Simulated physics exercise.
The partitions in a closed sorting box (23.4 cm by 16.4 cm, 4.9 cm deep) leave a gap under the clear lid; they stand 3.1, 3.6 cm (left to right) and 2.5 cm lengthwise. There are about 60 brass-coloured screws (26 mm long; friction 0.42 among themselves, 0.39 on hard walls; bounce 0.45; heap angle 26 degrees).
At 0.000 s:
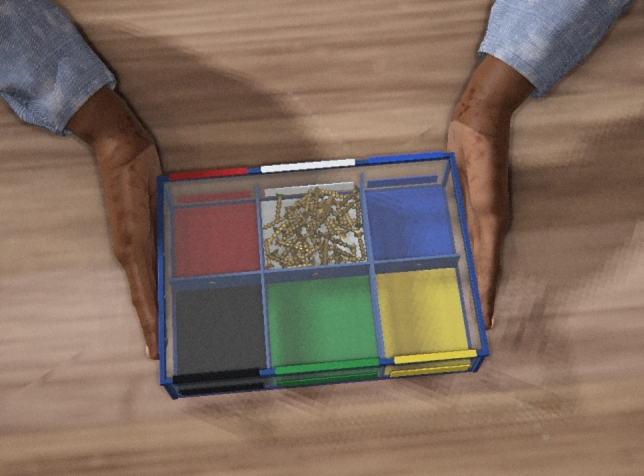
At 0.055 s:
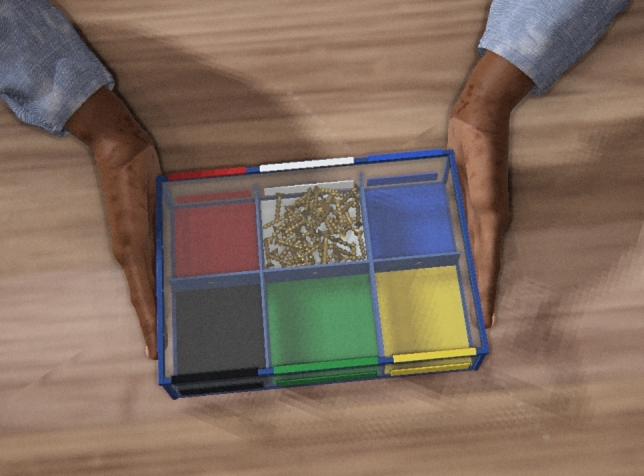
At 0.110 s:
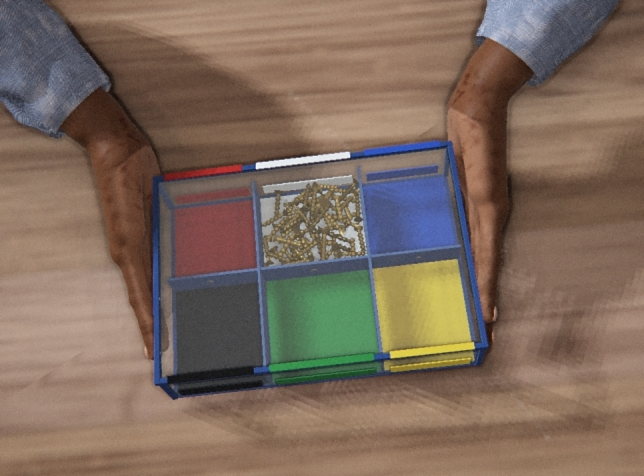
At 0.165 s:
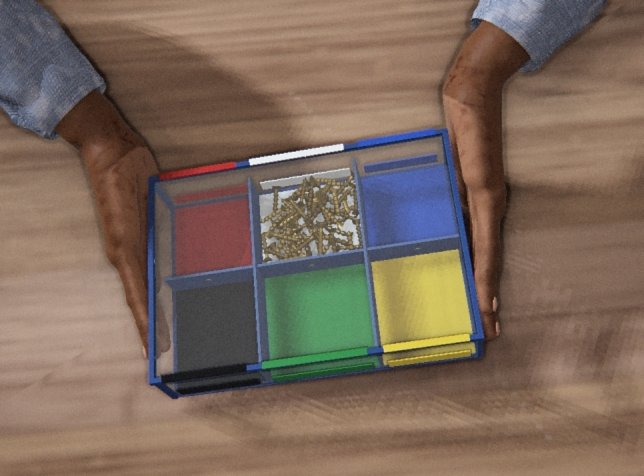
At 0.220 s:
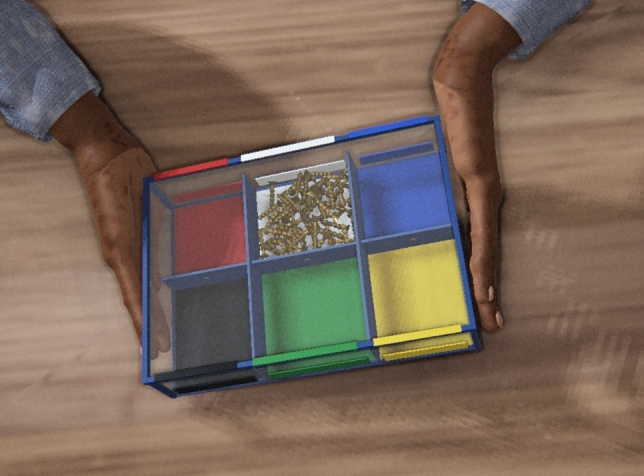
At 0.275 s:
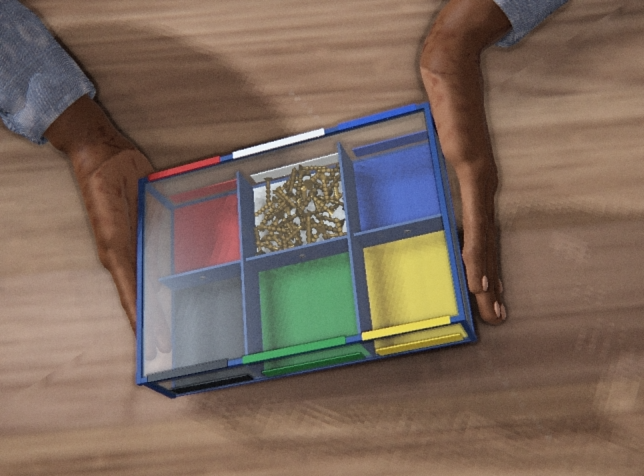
We see two hands holding a clear-lidded box with six coloured compartments, brass-coloured screws heaped in the white one; the hands tilt the box gradually toward the left, and the screws stay in the white compartment.
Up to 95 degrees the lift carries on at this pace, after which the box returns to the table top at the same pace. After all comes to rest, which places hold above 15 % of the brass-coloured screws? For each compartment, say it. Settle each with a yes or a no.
For red, yes; for blue, no; for green, no; for yellow, no; for white, yes; for black, no.
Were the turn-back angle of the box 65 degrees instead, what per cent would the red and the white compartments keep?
Shares: Red 5, white 95, per cent.
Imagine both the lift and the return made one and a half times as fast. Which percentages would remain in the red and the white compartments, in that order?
Red 20 %, white 75 %.
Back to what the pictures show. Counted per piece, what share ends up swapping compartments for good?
The answer is close to 40 percent.
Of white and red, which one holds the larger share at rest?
White.
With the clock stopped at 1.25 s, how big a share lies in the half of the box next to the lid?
About 60 %.
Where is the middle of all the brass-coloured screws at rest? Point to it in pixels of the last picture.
I'd say roughly (273, 229).
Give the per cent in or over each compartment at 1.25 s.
In per cent: Red 15; blue 0; green 0; yellow 0; white 85; black 0.
Then, at 1.25 s, tilt 95 degrees; red 15 %, white 85 %.
Then, at 1.90 s, tilt 41 degrees; red 35 %, white 60 %.
Then, at 2.59 s, tilt 0 degrees; red 40 %, white 60 %.
At rest (2.9 s), red 40 %, blue 0 %, green 0 %, yellow 0 %, white 60 %, black 0 %.
